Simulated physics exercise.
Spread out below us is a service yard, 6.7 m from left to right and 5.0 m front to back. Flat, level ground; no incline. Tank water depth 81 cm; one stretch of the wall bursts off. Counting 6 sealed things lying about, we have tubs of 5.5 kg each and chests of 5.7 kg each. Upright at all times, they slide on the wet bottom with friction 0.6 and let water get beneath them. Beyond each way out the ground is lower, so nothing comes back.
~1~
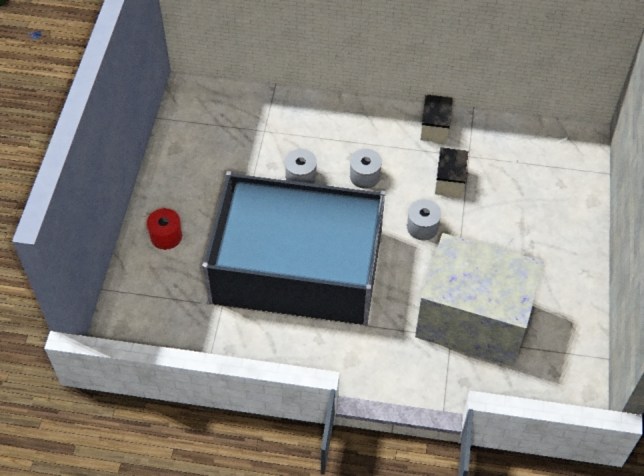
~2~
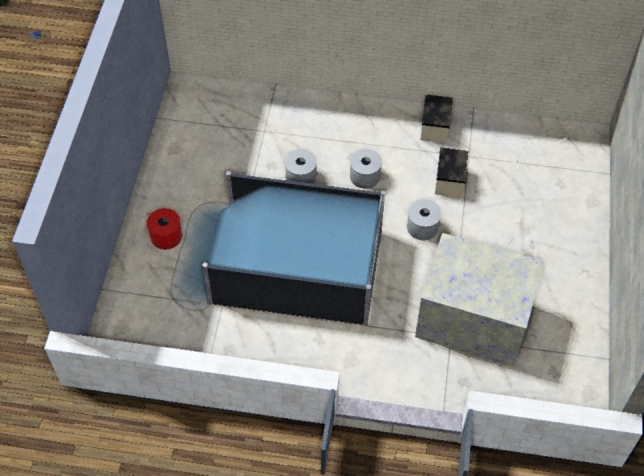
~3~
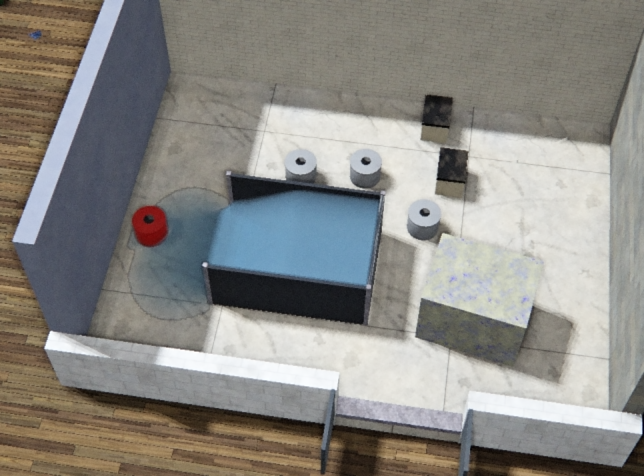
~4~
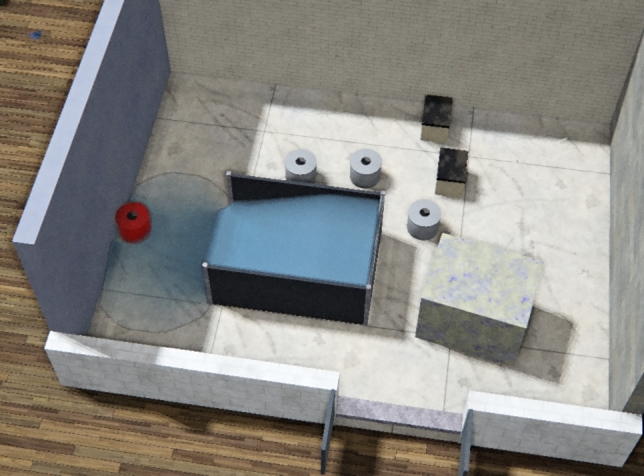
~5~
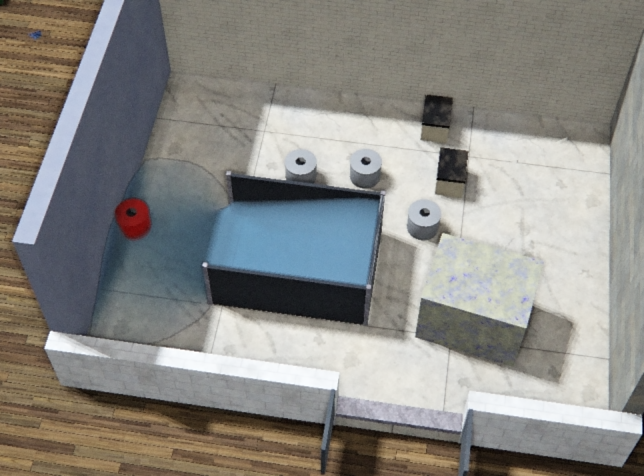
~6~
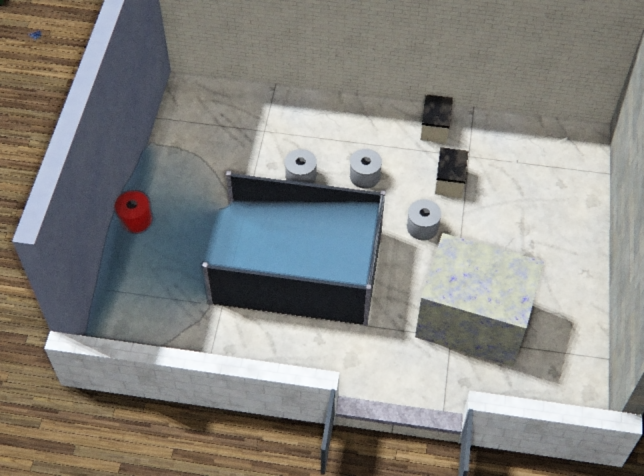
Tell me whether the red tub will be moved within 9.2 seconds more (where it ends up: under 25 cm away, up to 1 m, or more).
The red tub goes a long way.
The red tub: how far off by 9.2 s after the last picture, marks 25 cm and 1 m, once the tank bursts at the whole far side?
After that, the red tub is washed away.
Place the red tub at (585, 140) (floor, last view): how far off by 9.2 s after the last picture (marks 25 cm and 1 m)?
It goes a long way.
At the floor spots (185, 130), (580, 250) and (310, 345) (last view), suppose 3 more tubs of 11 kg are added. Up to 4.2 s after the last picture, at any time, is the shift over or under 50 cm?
Spot by spot, in turn: Exceeds it, falls short, exceeds it.
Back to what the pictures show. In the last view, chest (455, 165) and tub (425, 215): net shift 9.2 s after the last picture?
In that order: 200 cm, 60 cm.
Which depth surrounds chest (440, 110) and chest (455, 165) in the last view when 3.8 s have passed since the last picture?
First roughly 7 cm, second roughly 4 cm.
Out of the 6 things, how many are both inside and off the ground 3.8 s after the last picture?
At that point I count 3.
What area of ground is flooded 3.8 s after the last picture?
That flooded area is roughly 30 m2.
Then, 1.2 s after the last picture the red tub is near (217, 132), 1.6 m from its start, aground; 0 of 6 are out; 0 afloat.
Then, 3.8 s after the last picture the red tub is near (565, 174), 5.6 m from its start, afloat; 0 of 6 are out; 3 afloat.
Then, 6.2 s after the last picture the red tub is near (544, 198), 5.1 m from its start, afloat; 0 of 6 are out; 6 afloat.
Then, 9.2 s after the last picture the red tub is near (475, 175), 4.3 m from its start, afloat; 0 of 6 are out; 6 afloat.
